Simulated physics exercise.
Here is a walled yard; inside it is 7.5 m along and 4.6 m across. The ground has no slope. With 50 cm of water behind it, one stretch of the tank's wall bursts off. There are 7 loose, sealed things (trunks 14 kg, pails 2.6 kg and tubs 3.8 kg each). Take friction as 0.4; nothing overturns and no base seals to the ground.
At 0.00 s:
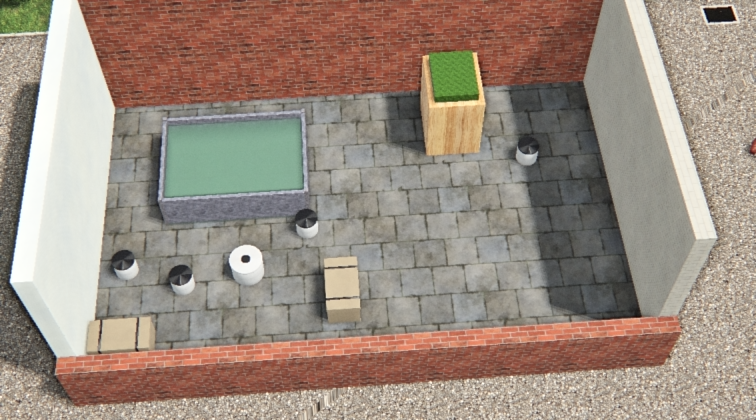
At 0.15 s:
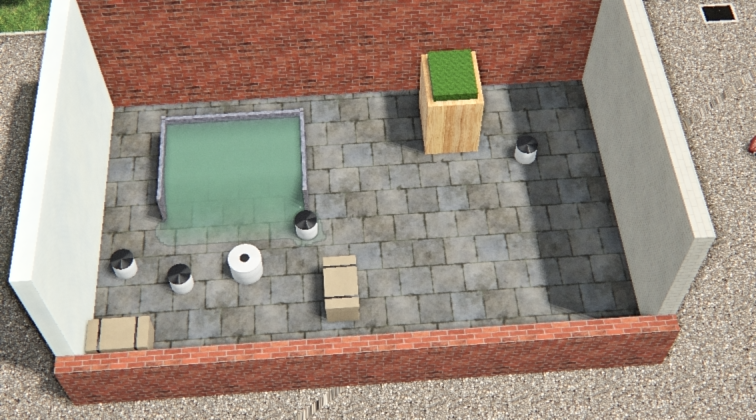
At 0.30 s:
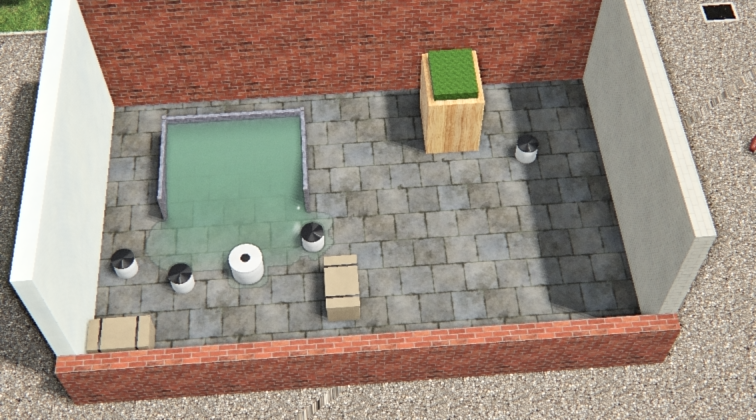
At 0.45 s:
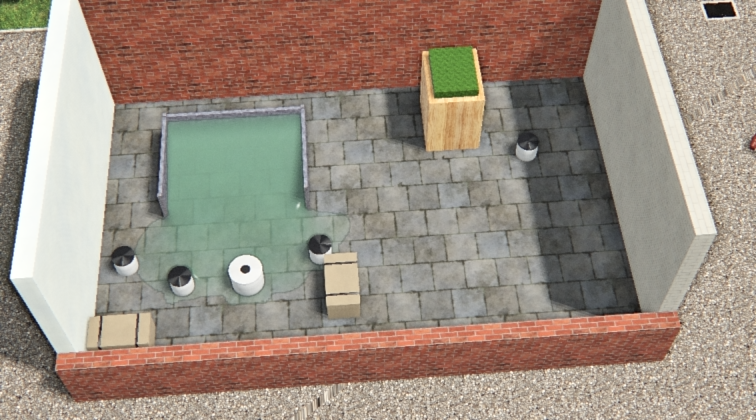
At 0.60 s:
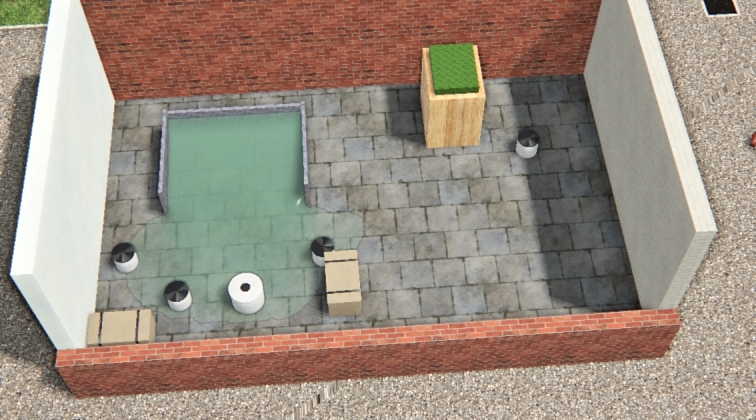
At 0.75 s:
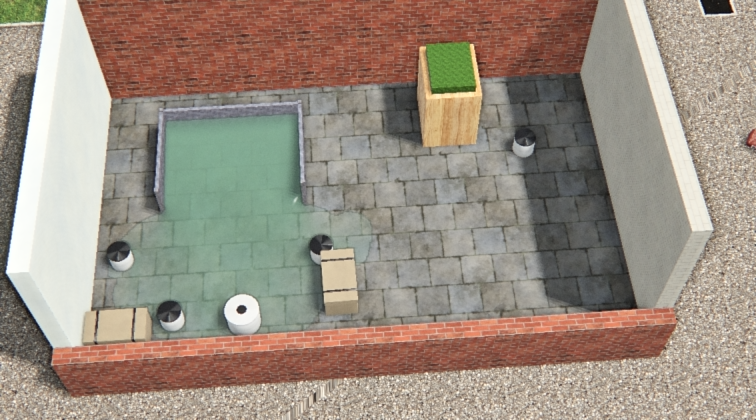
In a brick-and-white-walled yard, the front of a raised tank of green water gave way, and the water spread across the paving, pushing a dark-topped pail beside a box, then another pail and a white tub forward.
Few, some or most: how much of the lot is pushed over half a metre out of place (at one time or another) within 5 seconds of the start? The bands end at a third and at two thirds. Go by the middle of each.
Share: At least two thirds.
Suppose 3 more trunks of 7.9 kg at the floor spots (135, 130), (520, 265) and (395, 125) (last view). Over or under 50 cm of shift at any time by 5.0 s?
In turn: Under, past it, under.
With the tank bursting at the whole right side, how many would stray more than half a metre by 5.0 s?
Then 1.
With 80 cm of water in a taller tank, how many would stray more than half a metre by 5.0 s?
In that case 7 of them.
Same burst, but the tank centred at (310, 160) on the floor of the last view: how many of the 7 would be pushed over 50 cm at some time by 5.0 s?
In that case 6 of them.
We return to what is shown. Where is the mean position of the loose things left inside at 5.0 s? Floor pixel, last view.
Near (359, 221).
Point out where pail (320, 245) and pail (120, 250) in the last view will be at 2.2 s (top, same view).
Near (411, 240) and (106, 289).
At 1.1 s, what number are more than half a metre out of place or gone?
3 of them.
After 1.1 s 3 of 7 are over 50 cm from their spots; 3 afloat.
After 2.2 s 5 of 7 are over 50 cm from their spots; 4 afloat.
After 3.5 s 6 of 7 are over 50 cm from their spots; 5 afloat.
After 5.0 s 6 of 7 are over 50 cm from their spots, and 6 have been at some point; 5 afloat.
